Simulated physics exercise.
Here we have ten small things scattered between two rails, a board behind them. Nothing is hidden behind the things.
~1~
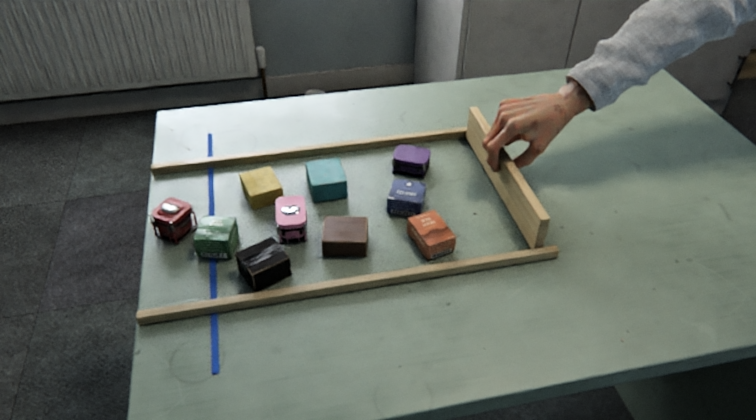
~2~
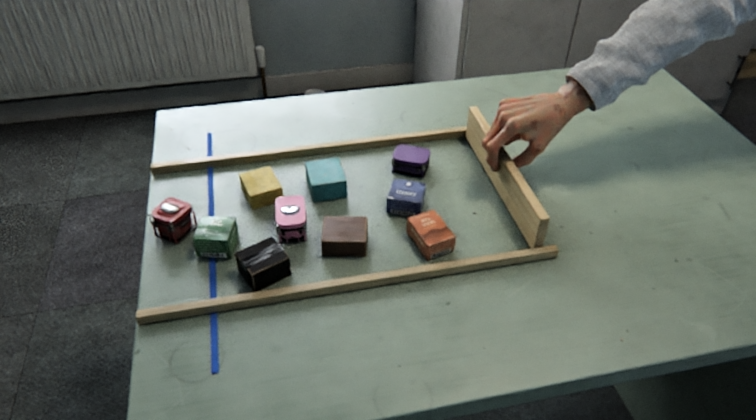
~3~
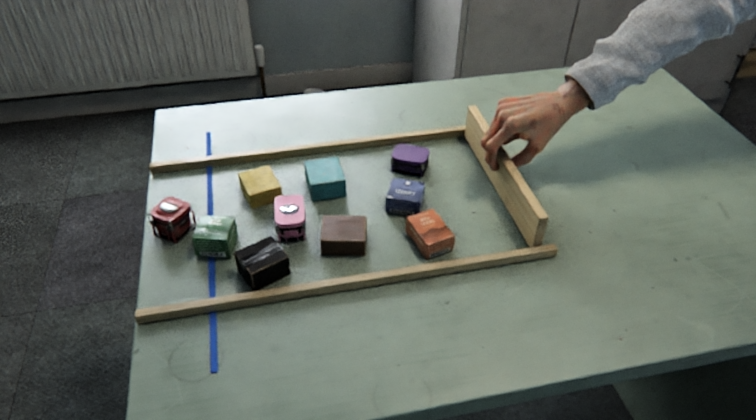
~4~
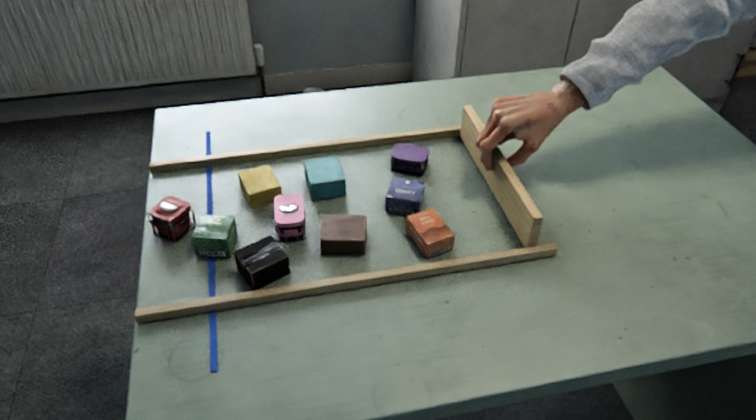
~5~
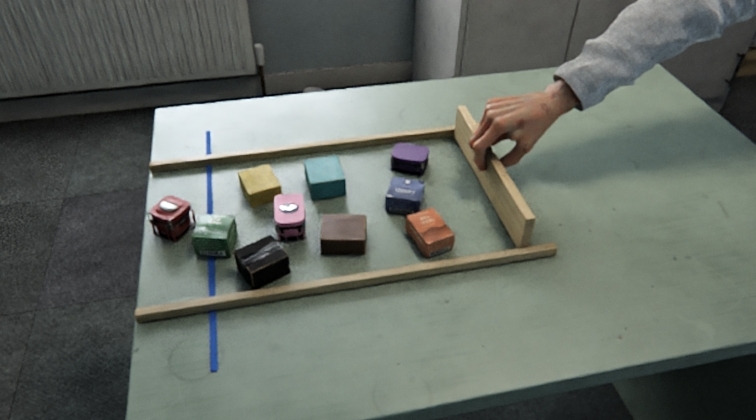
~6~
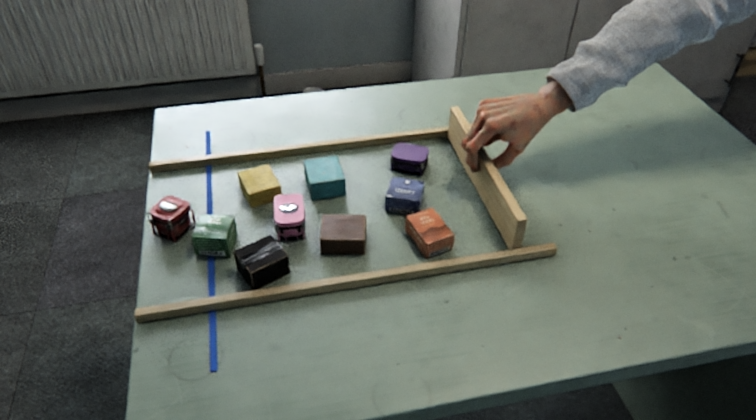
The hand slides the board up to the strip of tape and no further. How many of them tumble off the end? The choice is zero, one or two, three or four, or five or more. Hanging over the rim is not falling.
The number that fall off is three or four.
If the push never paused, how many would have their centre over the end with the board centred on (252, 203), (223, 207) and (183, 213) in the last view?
In that order 0, 4 and 7.
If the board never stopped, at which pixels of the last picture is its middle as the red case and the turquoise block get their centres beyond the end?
For the red case at (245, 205), for the turquoise block at (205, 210).
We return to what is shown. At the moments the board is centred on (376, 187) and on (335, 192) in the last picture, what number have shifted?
First 5, then 8.
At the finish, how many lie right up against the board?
The number is 3.
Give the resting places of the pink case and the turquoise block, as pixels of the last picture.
Near (149, 228) and (151, 200).
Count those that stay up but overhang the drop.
The number is 3.
A little later, none off yet; red case at rest near (172, 218); green box at rest near (215, 235); black box at rest near (262, 262).
Next, none off yet; red case at rest near (172, 218); green box shifted a little near (199, 242); black box shifted about its own width near (206, 275).
When it is over, the number that fall off is three or four; down, yellow block, black box, green box and red case.
